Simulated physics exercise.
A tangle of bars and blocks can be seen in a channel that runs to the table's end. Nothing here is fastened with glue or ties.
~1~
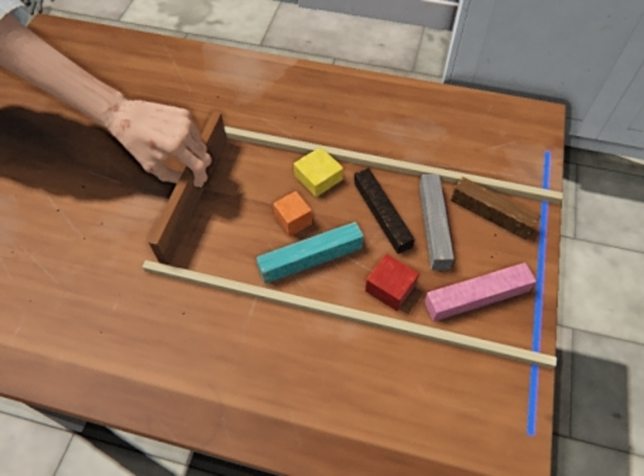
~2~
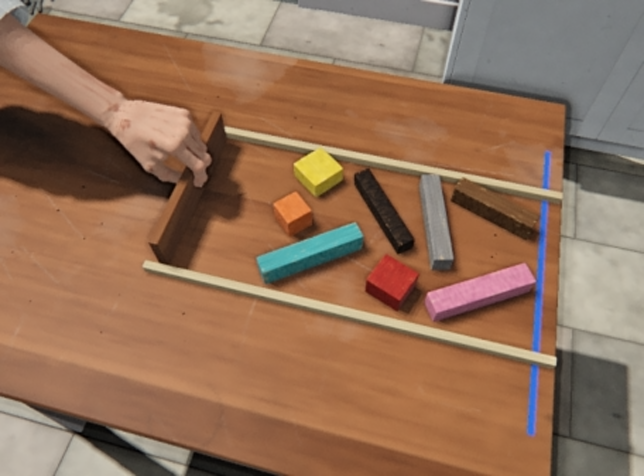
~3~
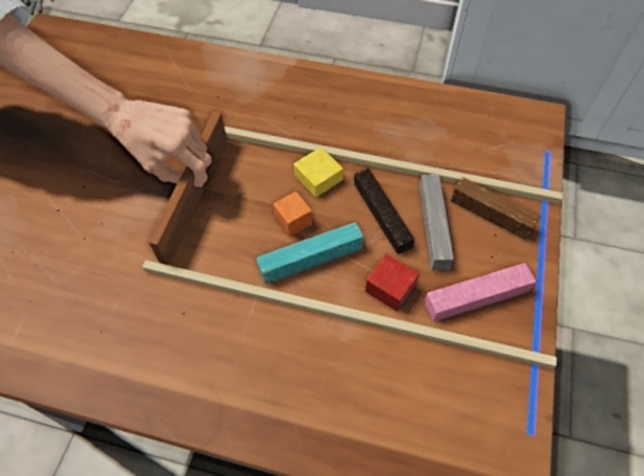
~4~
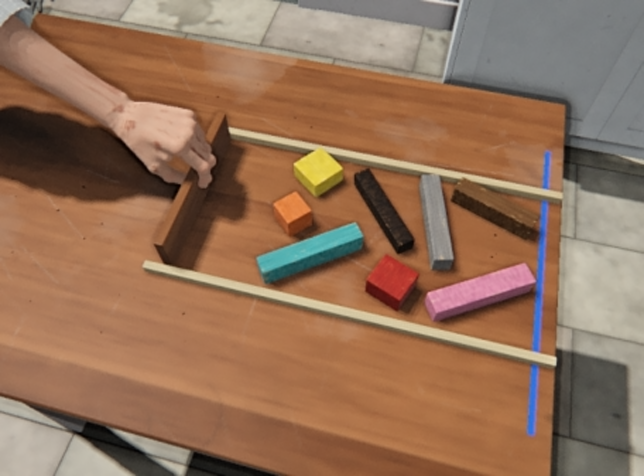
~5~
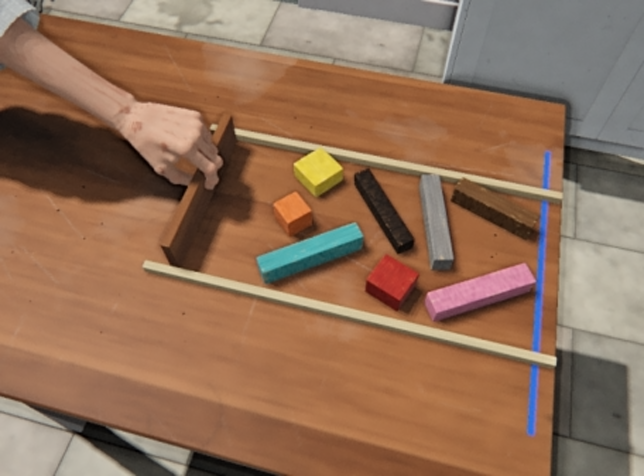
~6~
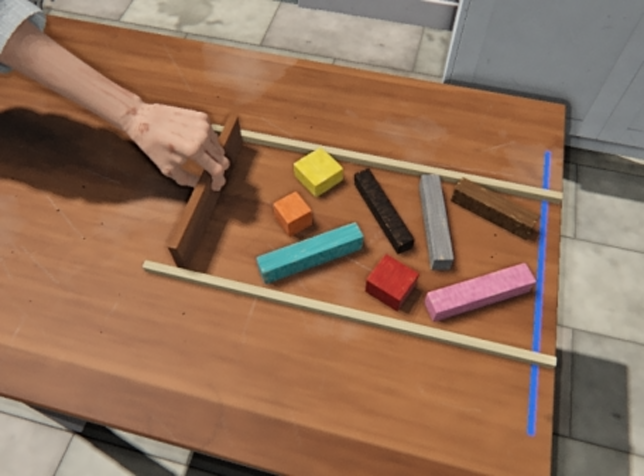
At first, a hand holds a brown board still at the left end of a channel on a wooden table, with colourful bars and blocks scattered between it and a blue tape line. Then the hand slides the board slightly to the right, while the bars and blocks stay where they are.
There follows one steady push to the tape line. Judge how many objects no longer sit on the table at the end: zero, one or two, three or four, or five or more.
So the push knocks five or more off, going by the tape.
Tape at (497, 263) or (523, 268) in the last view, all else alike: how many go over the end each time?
First try 3, second try 5.
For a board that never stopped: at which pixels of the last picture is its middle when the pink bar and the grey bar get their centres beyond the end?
Around (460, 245), then around (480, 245).
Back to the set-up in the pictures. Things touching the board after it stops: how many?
Contact count: 1.
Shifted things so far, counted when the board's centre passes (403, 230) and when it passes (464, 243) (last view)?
At the first place 8, at the second 8.
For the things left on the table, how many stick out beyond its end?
The total would be 2.
A little later, none off yet; brown bar at rest near (494, 208); pink bar at rest near (480, 292); grey bar at rest near (435, 221).
When it is over, the number that fall off is five or more; down, turquoise bar, black bar, red block, grey bar, pink bar and brown bar.
